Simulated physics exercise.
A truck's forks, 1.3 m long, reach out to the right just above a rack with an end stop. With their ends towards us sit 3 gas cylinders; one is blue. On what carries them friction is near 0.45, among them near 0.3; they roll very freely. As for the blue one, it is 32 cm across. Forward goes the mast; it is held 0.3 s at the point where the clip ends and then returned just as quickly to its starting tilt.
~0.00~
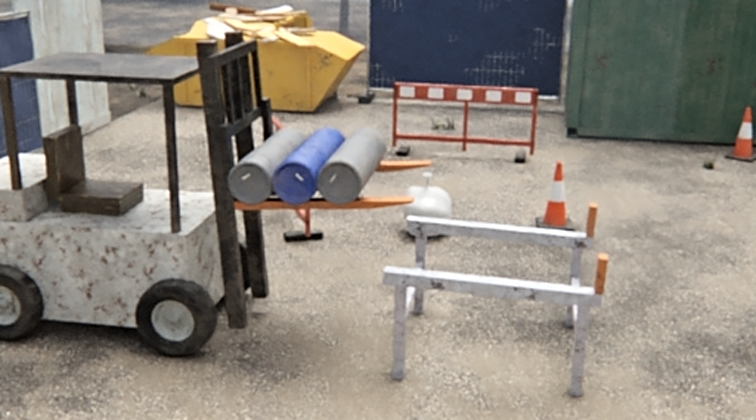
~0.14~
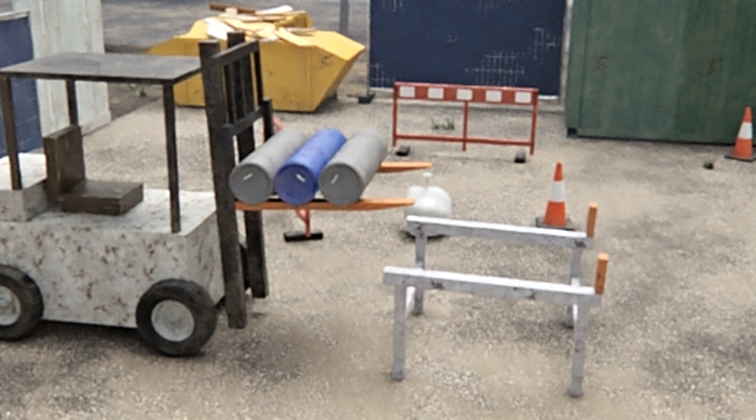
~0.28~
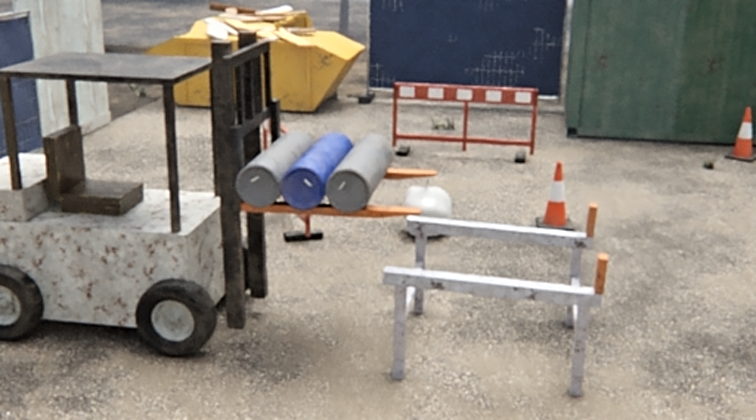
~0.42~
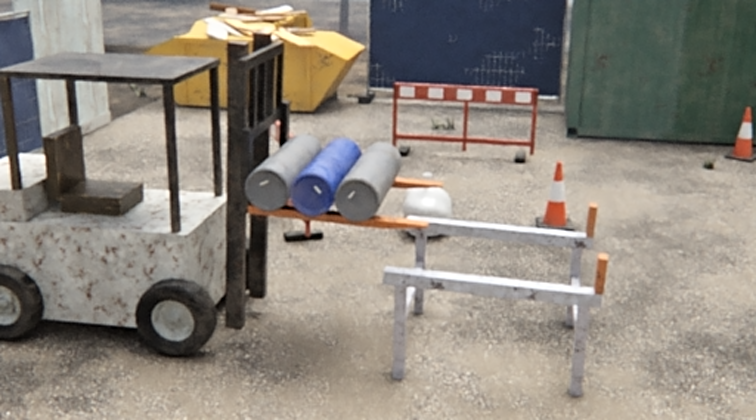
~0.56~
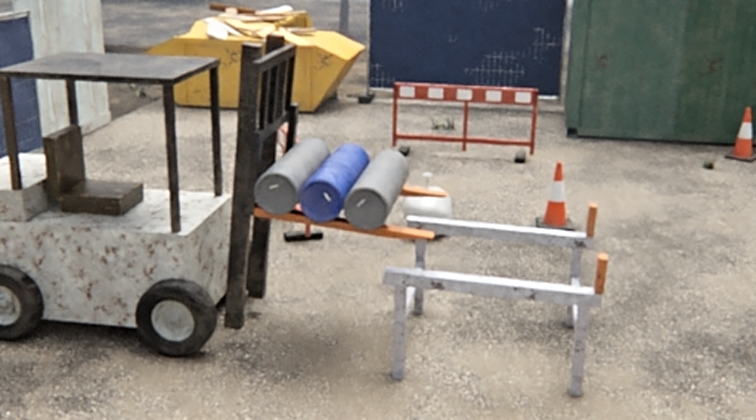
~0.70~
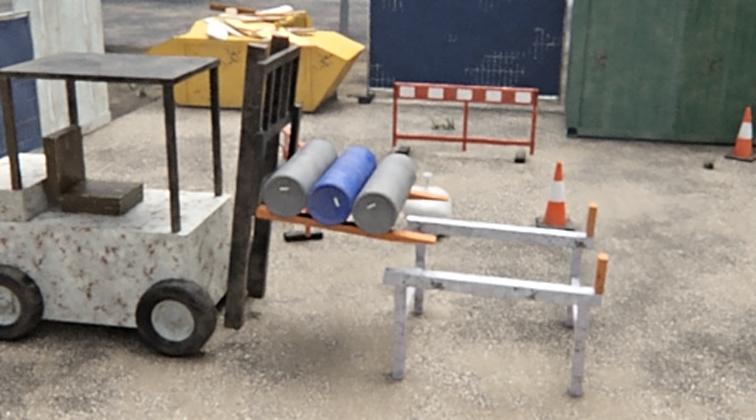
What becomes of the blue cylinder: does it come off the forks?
The blue cylinder does so.
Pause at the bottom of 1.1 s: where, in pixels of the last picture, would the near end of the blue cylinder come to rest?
Near (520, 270).
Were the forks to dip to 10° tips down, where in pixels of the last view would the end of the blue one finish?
Near pixel (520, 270).
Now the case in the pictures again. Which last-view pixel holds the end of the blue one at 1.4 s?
I'd put it somewhere around (382, 192) in that view.
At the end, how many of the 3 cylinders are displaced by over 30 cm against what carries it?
In total, 3.
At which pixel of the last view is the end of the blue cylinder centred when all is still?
(523, 265), roughly.
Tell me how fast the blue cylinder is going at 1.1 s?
I'd put it near 0.6 m/s.
By 1.1 s, blue is on the forks, 55 cm from the tips, rolling right; 0 of 3 have left the forks.
By 1.4 s, blue is on the forks, 25 cm from the tips, rolling right; 1 of 3 has left the forks.
By 1.9 s, blue is on the rack, 125 cm from the rack's far end, rolling right; 2 of 3 have left the forks.
Finally (3.9 s), blue is on the rack, 55 cm from the rack's far end; 3 of 3 have left the forks.
